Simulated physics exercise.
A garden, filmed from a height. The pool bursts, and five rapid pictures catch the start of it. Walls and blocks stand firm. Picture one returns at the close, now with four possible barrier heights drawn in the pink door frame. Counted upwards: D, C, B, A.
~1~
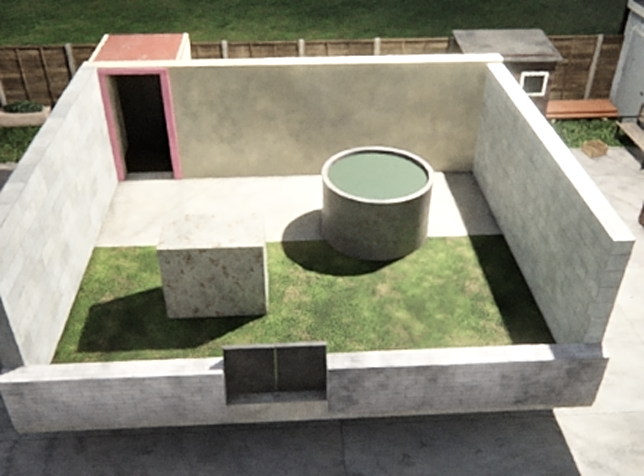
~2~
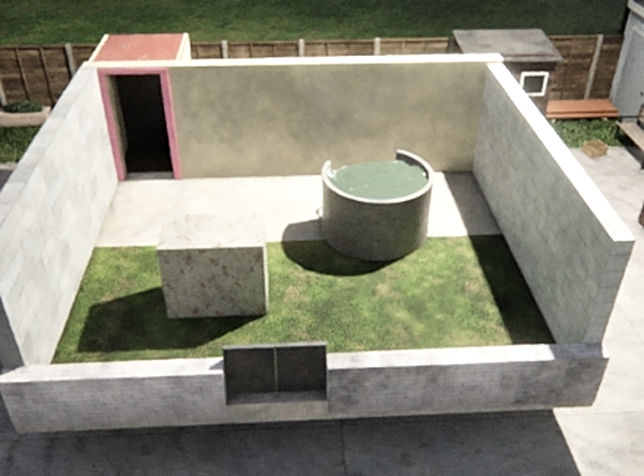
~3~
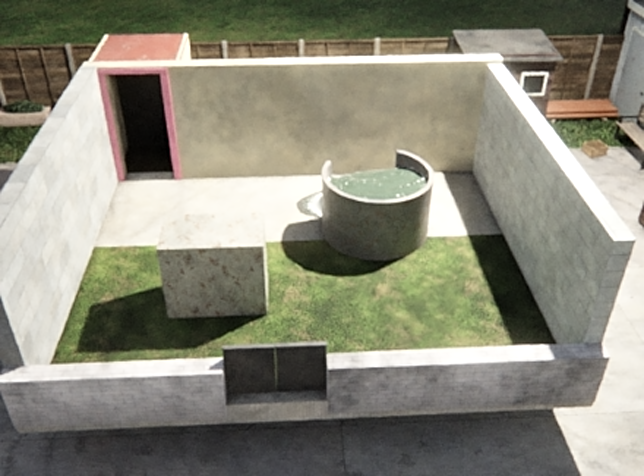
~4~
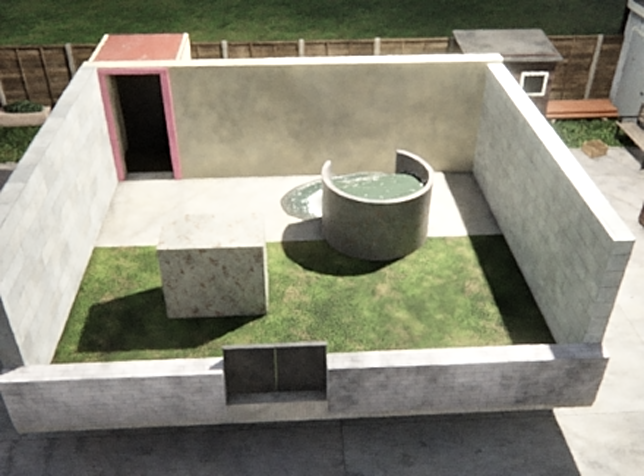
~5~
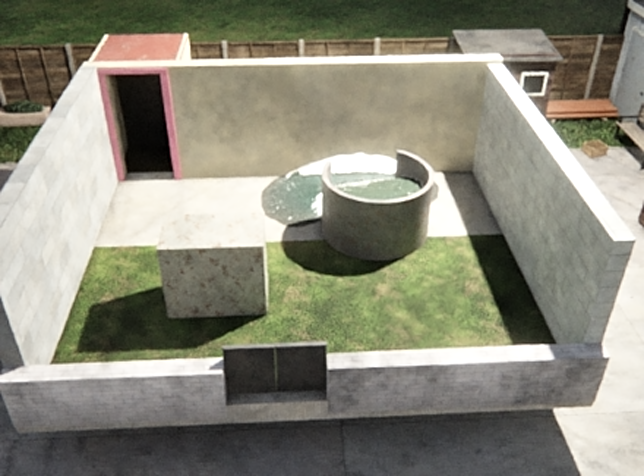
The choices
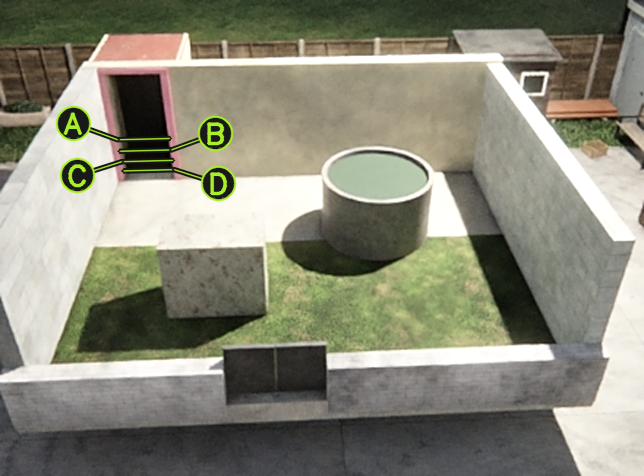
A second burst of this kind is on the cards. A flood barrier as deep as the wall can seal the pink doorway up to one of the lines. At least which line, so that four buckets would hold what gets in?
The answer is mark D.
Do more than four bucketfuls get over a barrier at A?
No.
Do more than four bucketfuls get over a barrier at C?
No, not at all.
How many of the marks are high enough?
All four.
On the marked copy, A at (143, 139); B at (145, 150); C at (147, 161); D at (148, 170); from the bottom up D, C, B, A.
If A is chosen, nothing gets over.
If B is chosen, nothing gets over.
If C is chosen, nothing gets over.
If D is chosen, a bucket or two gets in.
